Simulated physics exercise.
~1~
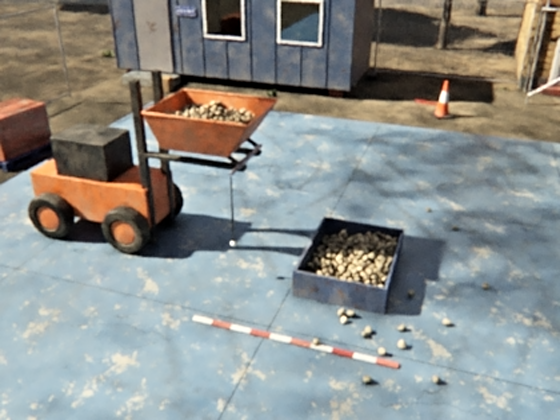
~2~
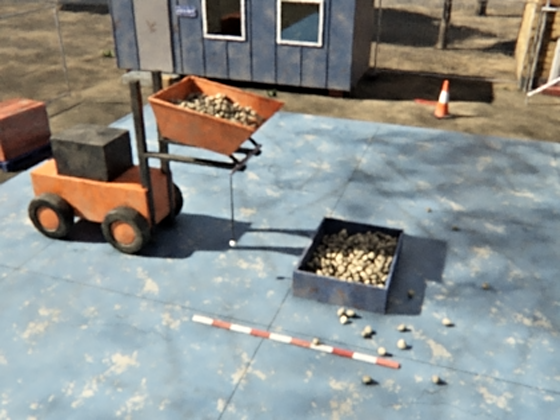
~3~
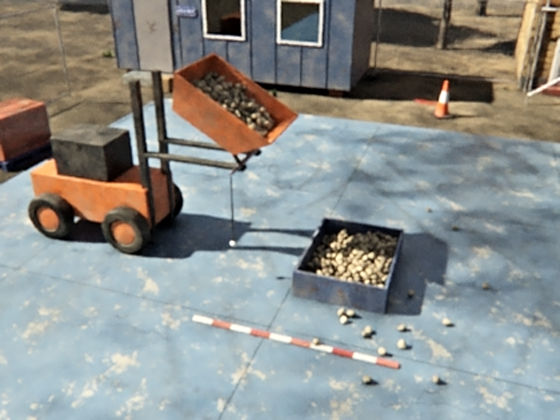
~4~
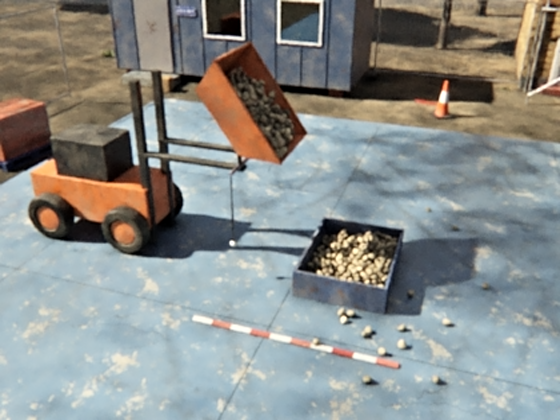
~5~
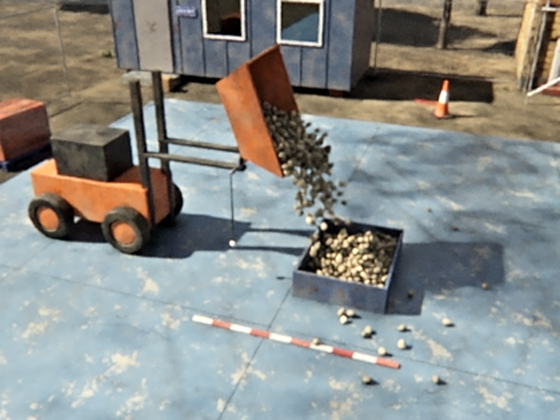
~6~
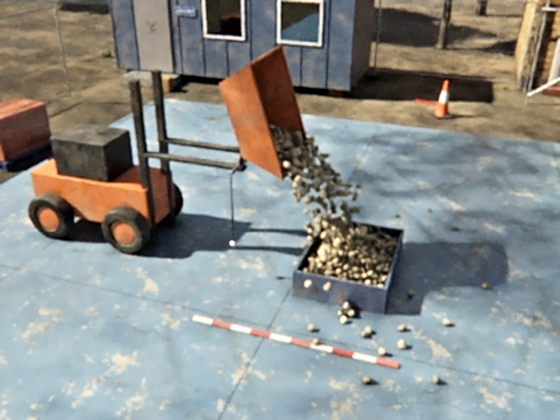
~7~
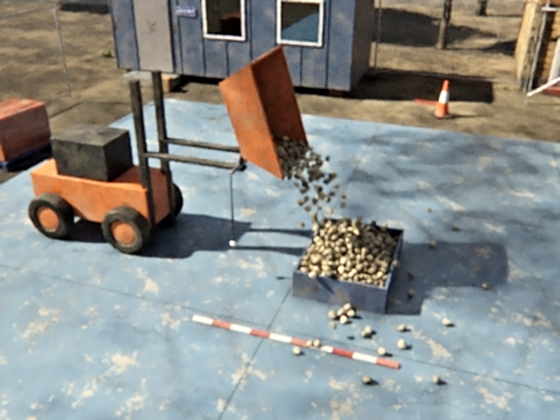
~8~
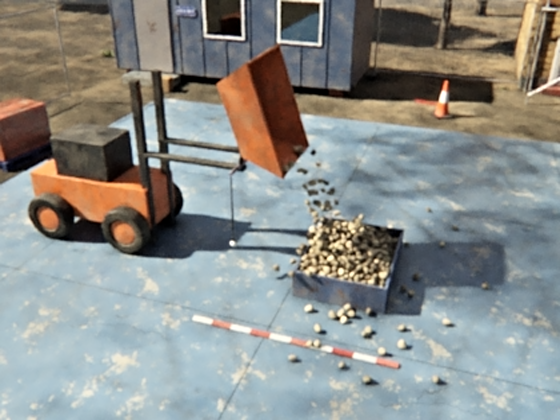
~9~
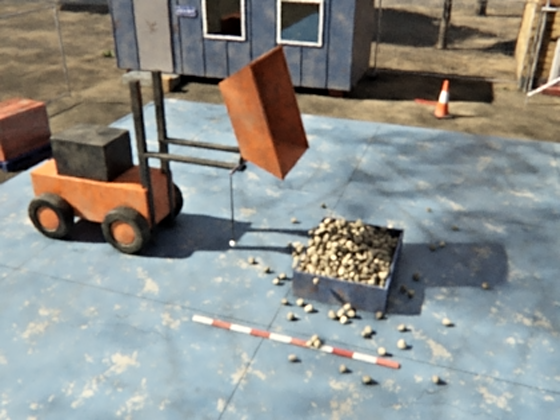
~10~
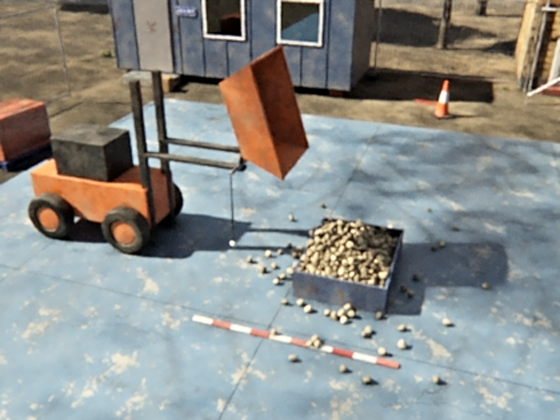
The clip opens on an orange forklift-like vehicle holding a raised orange skip of small stones, with a dark bin already holding similar stones to its right. The skip tips forward to the right, growing steeper while its load mostly stays inside. Then the stones pour over its lower edge in a thick stream, heaping up in the bin. As the flow thins, the steep skip gives a slight jerk and the last stones drop, some scattering on the blue ground. It ends with the skip empty and still tilted above a heaped bin ringed by strays.
